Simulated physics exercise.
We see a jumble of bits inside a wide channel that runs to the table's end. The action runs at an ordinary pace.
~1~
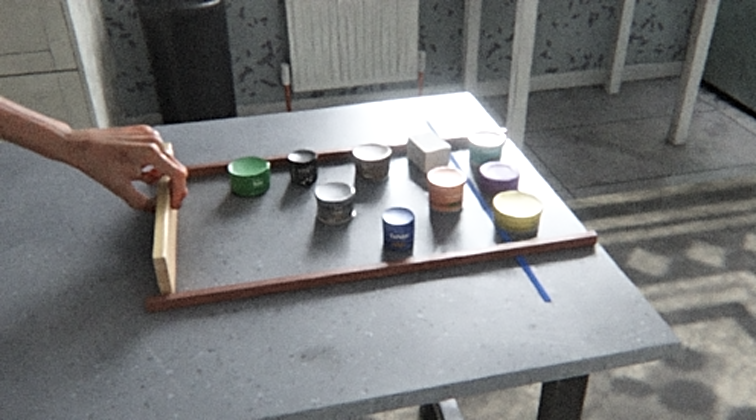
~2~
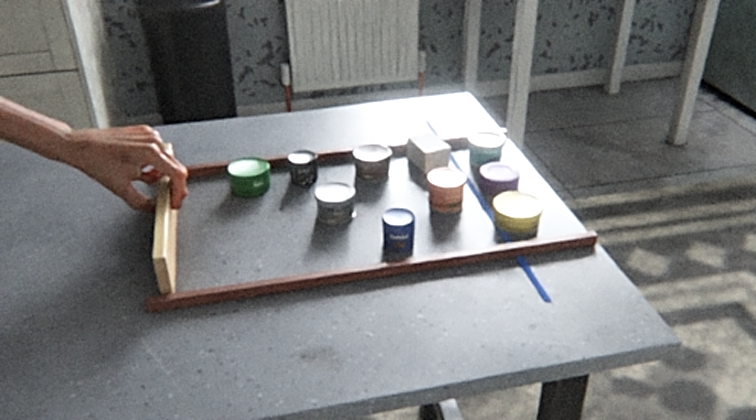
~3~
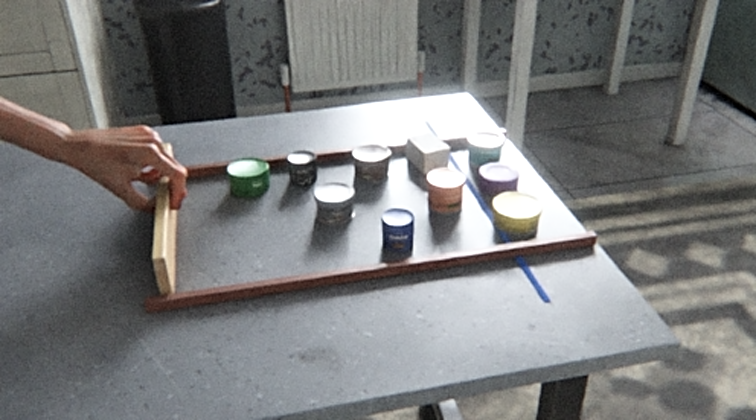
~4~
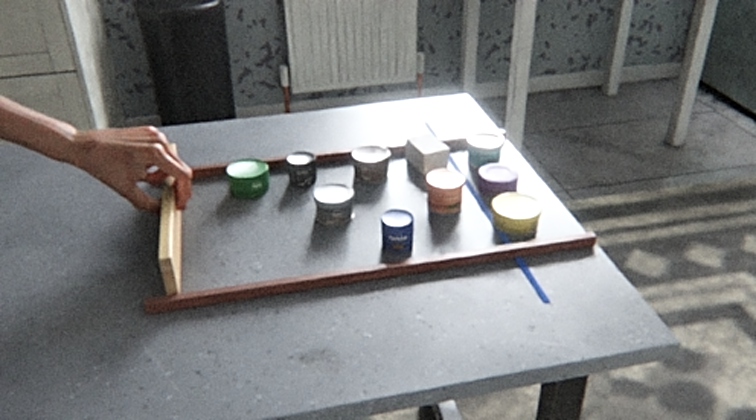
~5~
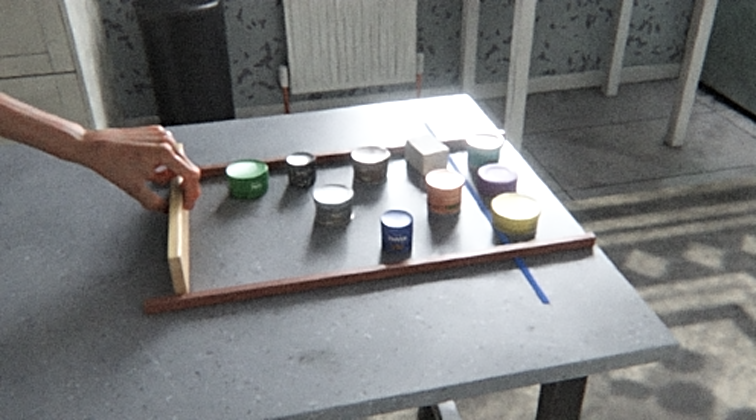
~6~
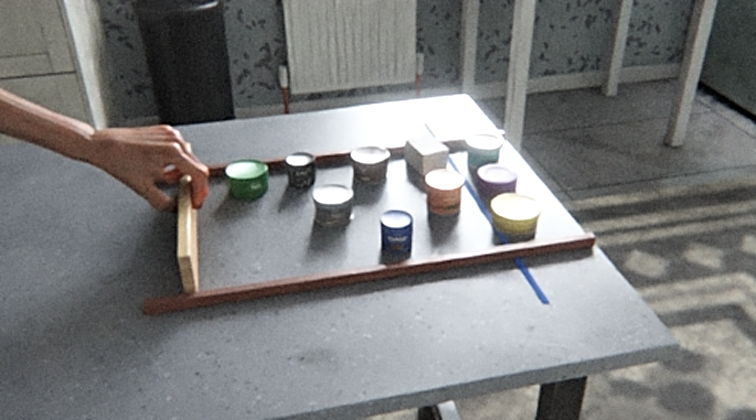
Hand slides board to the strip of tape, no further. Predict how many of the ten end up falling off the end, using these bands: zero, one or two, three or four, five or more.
The pieces that topple off will total fewer than three but at least one.
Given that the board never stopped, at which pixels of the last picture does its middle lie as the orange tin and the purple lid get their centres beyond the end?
Near (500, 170) in the first case, near (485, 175) in the other.
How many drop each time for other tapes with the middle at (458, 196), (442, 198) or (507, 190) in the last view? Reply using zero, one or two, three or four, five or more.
One after another: None at all; not one; more than four.
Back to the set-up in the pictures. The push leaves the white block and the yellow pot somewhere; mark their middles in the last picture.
The white block stops around (511, 145); the yellow pot around (553, 220).
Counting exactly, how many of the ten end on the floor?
I count 1 in all.
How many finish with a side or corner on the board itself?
The count is 3.
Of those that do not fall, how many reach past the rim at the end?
I'd put it at 2.
A little later, none off yet; turquoise tin at rest near (484, 151); purple lid at rest near (498, 181); yellow pot at rest near (515, 215).
Next, none off yet; turquoise tin shifted about its own width near (507, 152); purple lid moving near (501, 179); yellow pot at rest near (519, 217).
When it is over, the number that fall off is one or two; down, turquoise tin.
